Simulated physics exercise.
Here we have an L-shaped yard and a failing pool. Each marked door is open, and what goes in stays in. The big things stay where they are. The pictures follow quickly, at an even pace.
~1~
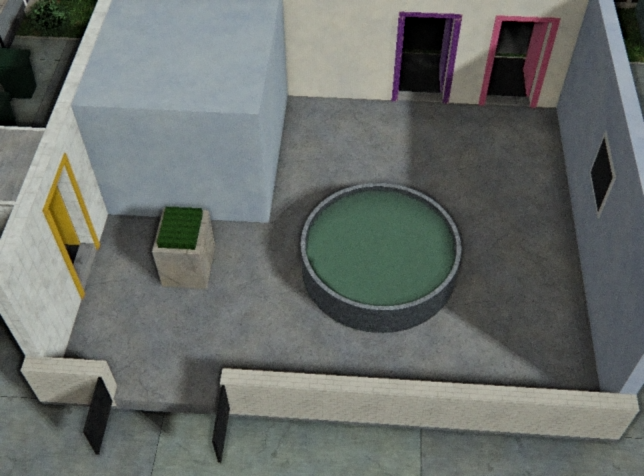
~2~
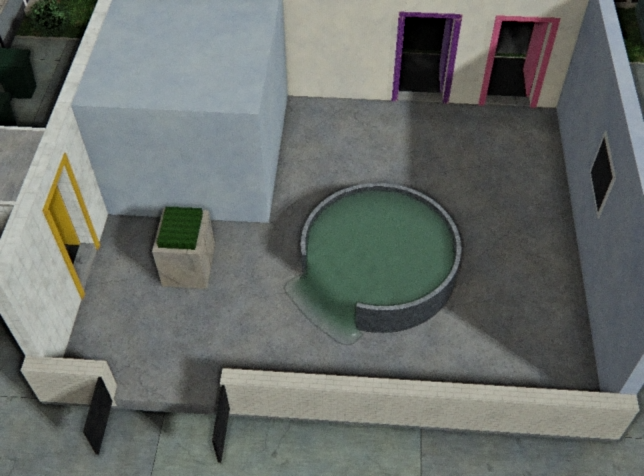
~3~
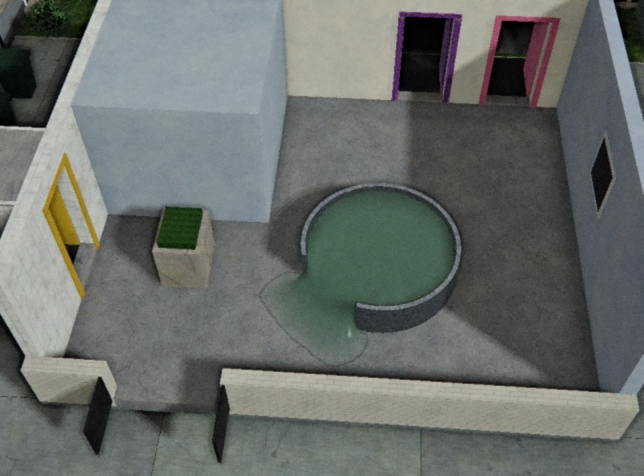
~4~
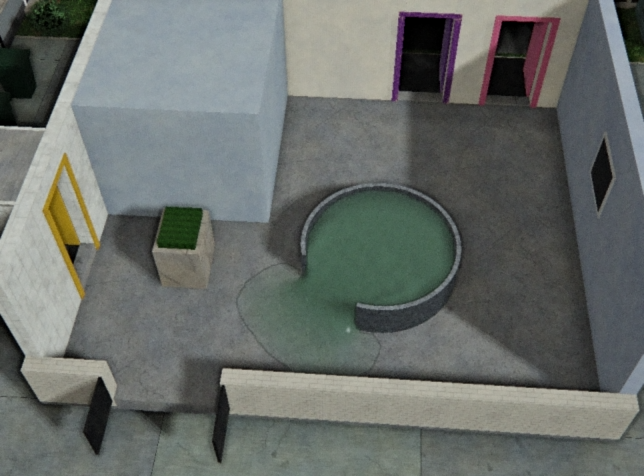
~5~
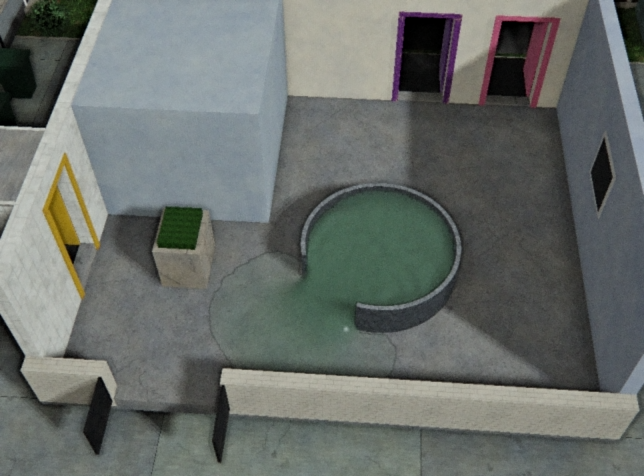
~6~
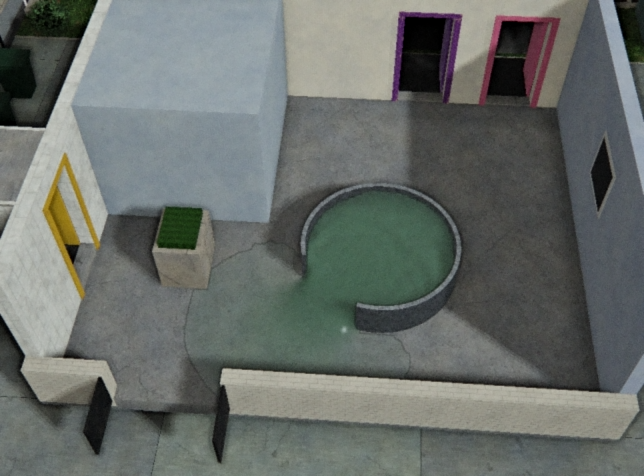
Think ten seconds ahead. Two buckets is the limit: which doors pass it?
In the end: The purple door holds within the limit; the yellow door holds within the limit; the pink door holds within the limit.
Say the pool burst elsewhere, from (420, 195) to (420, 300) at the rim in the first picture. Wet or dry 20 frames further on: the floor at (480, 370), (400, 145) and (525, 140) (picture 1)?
In that order: Under water, clear, under water.
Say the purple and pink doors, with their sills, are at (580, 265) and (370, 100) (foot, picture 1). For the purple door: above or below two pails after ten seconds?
My reading: The purple door holds.
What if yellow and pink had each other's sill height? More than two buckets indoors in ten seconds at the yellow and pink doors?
One by one: Yellow lets more in; pink stays under.
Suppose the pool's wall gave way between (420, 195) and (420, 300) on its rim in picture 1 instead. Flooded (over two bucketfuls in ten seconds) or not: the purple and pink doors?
In short: Purple door passes that mark; pink door lets more in.
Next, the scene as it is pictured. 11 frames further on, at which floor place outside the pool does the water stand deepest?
At about (57, 380).
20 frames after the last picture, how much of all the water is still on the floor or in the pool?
Some 90 per cent.
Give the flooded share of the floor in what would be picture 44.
Near 55 in a hundred.
A moment on, water covers 20 % of the floor; the purple door not reached, the yellow door not reached, the pink door not reached.
Next, water covers 30 % of the floor; the purple door not reached, the yellow door not reached, the pink door not reached.
Then, water covers 45 % of the floor; the purple door not reached, the yellow door wet at the sill, nothing in, the pink door not reached.
Later, water covers 55 % of the floor; the purple door not reached, the yellow door wet at the sill, nothing in, the pink door not reached.
In the end, water covers 80 % of the floor; the purple door wet at the sill, nothing in, the yellow door wet at the sill, nothing in, the pink door not reached.
